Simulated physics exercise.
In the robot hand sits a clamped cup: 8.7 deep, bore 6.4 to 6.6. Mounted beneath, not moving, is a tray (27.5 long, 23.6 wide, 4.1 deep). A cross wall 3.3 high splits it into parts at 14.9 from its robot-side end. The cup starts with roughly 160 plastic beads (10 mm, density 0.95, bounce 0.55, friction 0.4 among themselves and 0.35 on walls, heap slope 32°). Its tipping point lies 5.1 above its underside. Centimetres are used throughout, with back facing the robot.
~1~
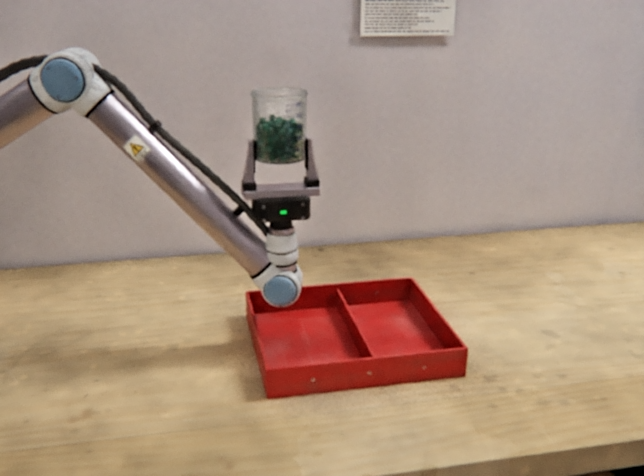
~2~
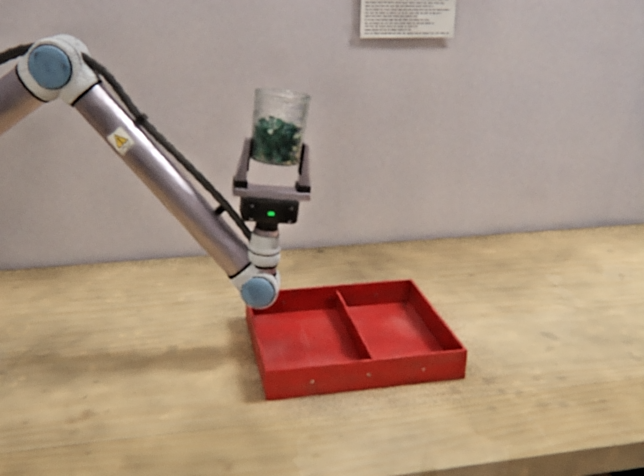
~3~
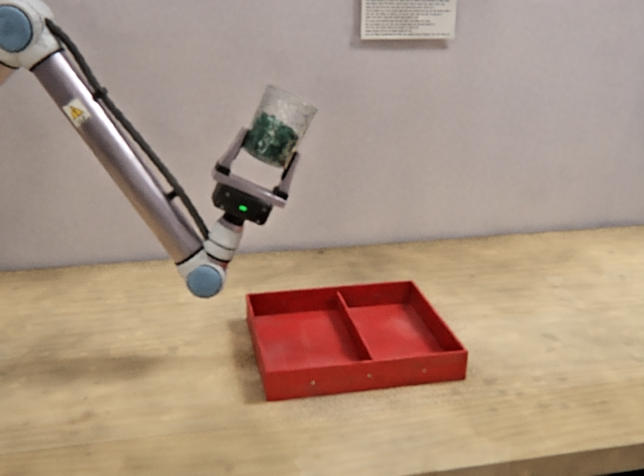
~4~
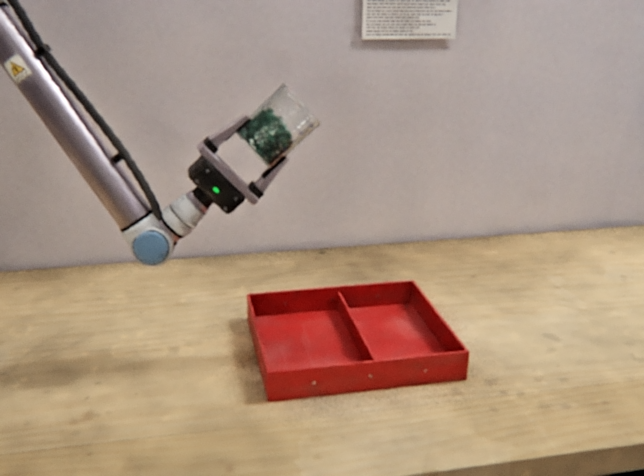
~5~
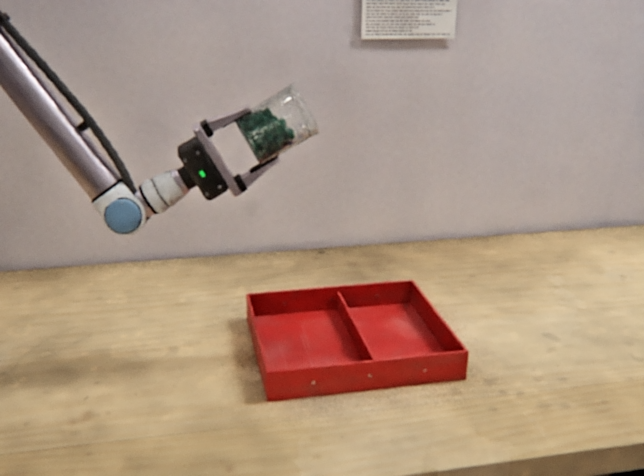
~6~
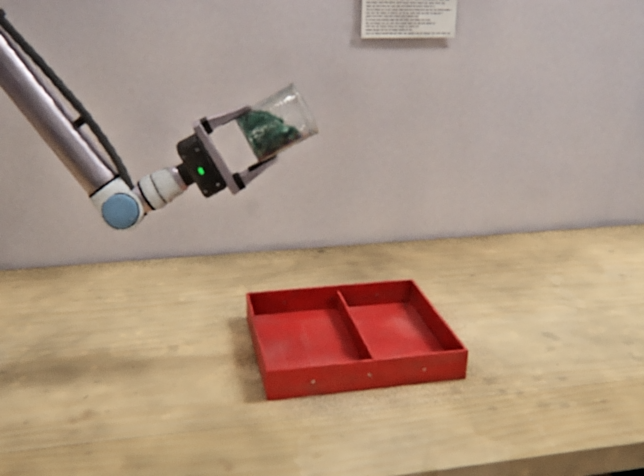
To begin with, a robot arm holds a clear cup of green beads upright above a divided red tray on a wooden table. The arm draws back to the left while its gripper tilts the cup steadily to the right, the beads shifting inside. Finally the cup leans well over, its beads still inside.
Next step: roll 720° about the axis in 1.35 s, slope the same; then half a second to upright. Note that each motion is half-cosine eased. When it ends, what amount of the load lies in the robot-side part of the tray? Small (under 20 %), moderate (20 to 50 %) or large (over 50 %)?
Small.
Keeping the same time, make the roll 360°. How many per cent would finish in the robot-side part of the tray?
It would come to around 0 per cent.
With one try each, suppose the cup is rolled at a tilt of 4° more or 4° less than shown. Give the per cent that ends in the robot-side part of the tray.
Roughly 0 % on the first try and 0 % on the second.
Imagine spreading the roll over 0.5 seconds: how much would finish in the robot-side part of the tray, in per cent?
Then: Approx. 0 %.
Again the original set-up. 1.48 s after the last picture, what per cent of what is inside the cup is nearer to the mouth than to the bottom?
Roughly 20 %.
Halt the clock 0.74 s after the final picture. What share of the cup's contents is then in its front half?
About 40 %.
Then, 0.74 s later, tipped 63°, highest piece 37 above the table; 158 in the cup.
Then, 1.48 s later, tipped 53°, highest piece 36 above the table; 158 in the cup.
Then, 2.05 s later, upright, highest piece 36 above the table; 158 in the cup.
Then, 2.75 s later, upright, highest piece 36 above the table; 158 in the cup.
At rest, 158 in the cup. That is 0 % in the robot-side part of the tray.
